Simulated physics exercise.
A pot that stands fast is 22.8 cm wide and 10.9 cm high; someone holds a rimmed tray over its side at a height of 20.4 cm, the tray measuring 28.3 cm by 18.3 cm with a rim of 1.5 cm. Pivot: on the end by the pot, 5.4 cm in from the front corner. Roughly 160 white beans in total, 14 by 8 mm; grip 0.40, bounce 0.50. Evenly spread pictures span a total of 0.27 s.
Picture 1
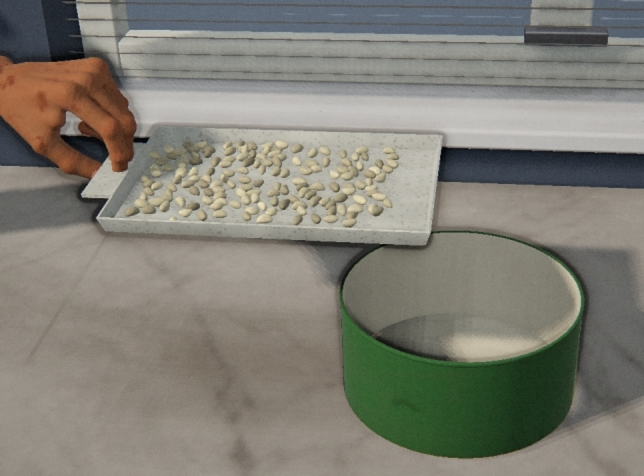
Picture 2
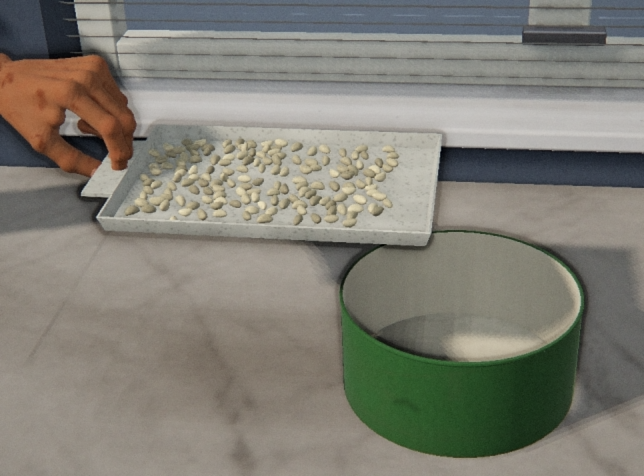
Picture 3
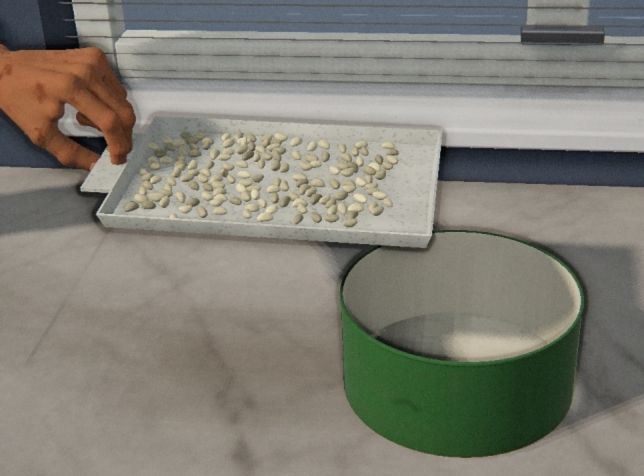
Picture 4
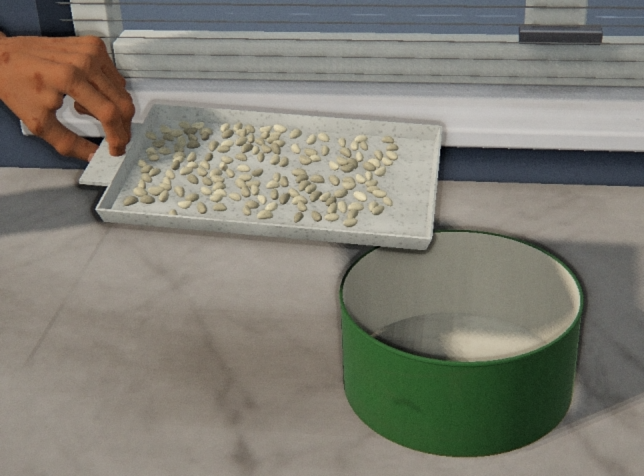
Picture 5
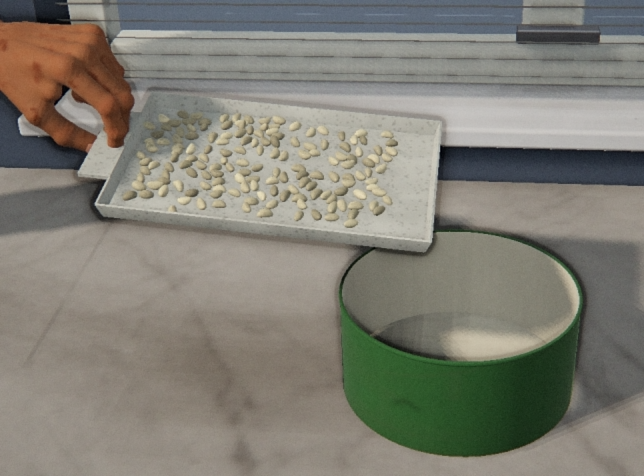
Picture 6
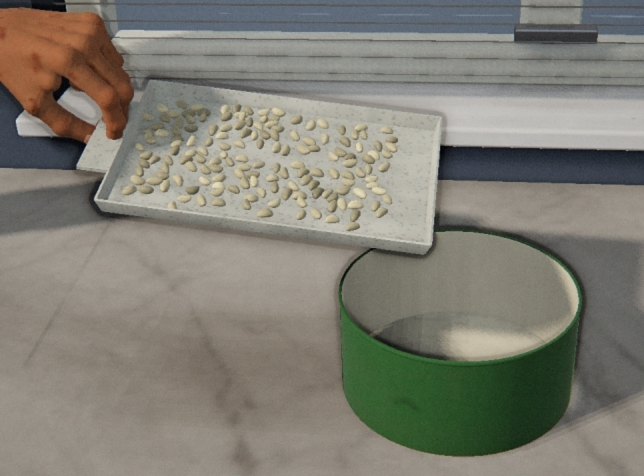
On a marble-patterned counter beneath a window with blinds, a hand at the left holds a pale rimmed tray of scattered white beans almost level, its right end by an open green pot. The hand then slowly raises the left end, slanting the tray gently down toward the right while the pot stays still.
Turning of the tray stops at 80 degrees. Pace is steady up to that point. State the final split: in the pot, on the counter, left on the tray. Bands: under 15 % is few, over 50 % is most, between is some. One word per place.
Pot: Most, counter: Some, left on the tray: Few.
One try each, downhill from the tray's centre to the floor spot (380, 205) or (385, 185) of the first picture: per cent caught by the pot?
About 95 and 85 per cent.
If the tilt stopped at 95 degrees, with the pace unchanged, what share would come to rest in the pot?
Around 70 per cent, then.
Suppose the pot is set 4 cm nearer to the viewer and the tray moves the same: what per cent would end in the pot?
Share in pot: Approx. 90 %.
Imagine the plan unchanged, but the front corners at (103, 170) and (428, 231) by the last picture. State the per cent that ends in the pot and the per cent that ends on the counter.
Per cent by place - pot 95, counter 5.
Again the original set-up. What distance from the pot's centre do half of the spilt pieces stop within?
About 22 cm from the centre.
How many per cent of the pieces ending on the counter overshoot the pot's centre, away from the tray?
Estimate: Roughly 40 per cent of the pieces.
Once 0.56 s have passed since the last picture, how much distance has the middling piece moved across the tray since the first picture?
I'd say close to 10 centimetres.
Then, 0.56 s after the last picture, tilt 44 degrees; the tray holds 100 %, the pot 0 %.
Then, 0.93 s after the last picture, tilt 66 degrees; the tray holds 80 %, the pot 10 %.
Then, 1.39 s after the last picture, tilt 80 degrees; the tray holds 10 %, the pot 55 %.
In the end, pot 70 %, counter 30 %, tray 0 %.
